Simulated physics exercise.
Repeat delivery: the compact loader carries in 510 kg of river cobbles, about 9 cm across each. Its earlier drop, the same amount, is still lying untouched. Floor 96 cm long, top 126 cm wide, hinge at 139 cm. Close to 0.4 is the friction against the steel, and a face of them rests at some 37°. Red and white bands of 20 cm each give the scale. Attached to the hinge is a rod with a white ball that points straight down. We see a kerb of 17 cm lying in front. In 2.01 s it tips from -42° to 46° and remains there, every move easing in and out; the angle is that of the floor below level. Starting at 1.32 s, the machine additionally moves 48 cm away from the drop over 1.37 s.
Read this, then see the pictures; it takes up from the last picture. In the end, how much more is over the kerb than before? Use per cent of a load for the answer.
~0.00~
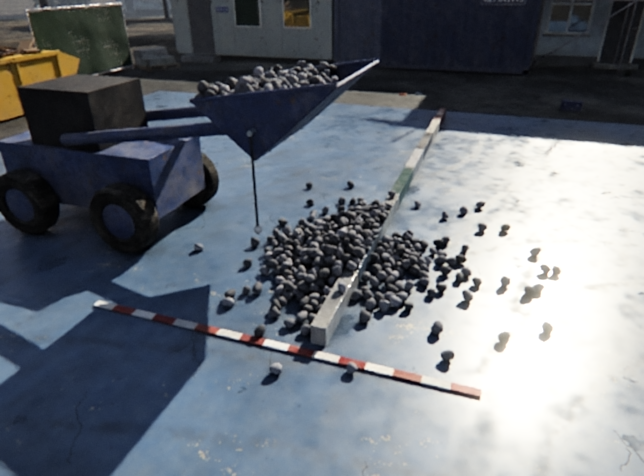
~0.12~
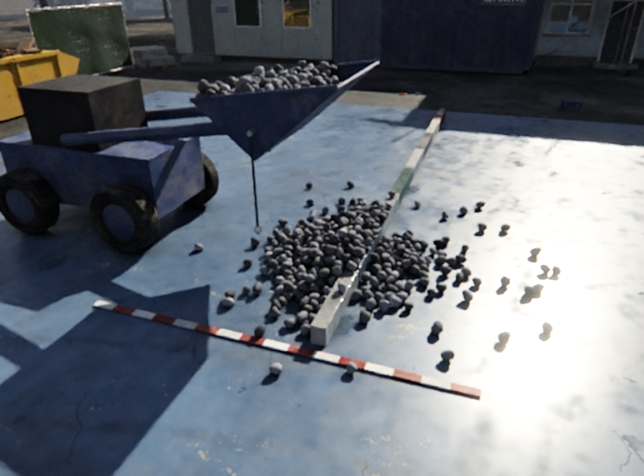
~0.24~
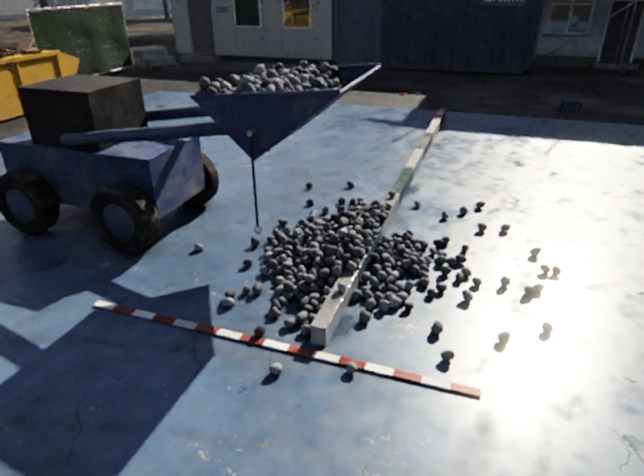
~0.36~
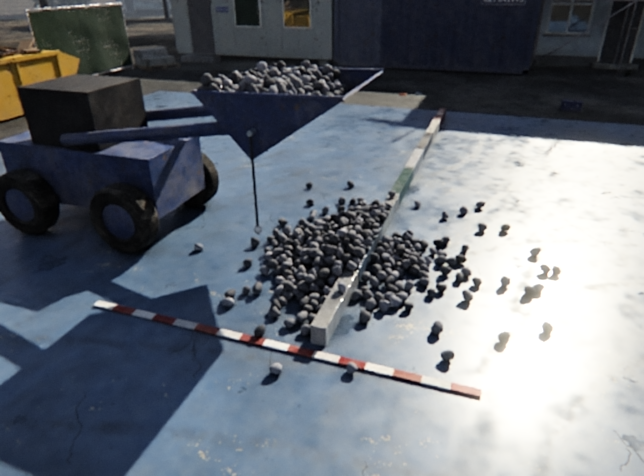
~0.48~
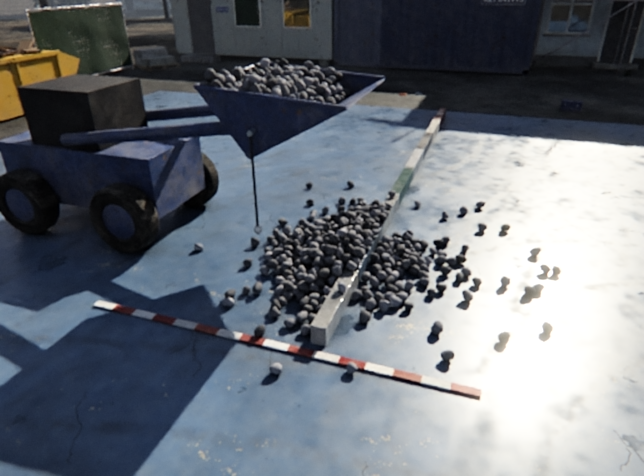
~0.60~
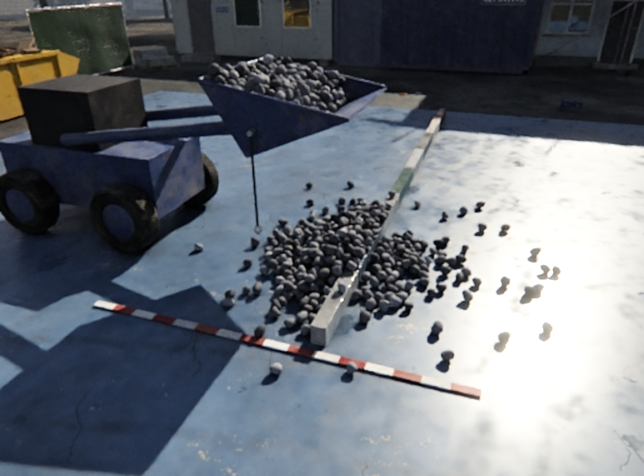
By the end about 47 per cent more lies there.
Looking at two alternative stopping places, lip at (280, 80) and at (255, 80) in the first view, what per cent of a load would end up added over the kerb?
The first would add some 0 per cent and the second some 0 per cent.
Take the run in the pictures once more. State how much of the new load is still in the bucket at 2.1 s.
5 %.
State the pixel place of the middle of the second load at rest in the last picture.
Middle: Approx. (356, 246) px.
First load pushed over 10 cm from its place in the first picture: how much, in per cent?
The answer is about 20 per cent.
After 1.5 s the floor is at 32°; in per cent of one load, 91 in the bucket, 88 on this side of the kerb, 21 over the kerb; the foremost stones are at (533, 287).
After 2.1 s the floor is at 46°; in per cent of one load, 4 in the bucket, 137 on this side of the kerb, 59 over the kerb; the foremost stones are at (533, 287).
After 3.1 s the floor is at 46°; in per cent of one load, 0 in the bucket, 132 on this side of the kerb, 68 over the kerb; the foremost stones are at (574, 288).
After 5.9 s the floor is at 46°; in per cent of one load, 0 in the bucket, 132 on this side of the kerb, 68 over the kerb; the foremost stones are at (576, 288). Net gain over the kerb, 47.
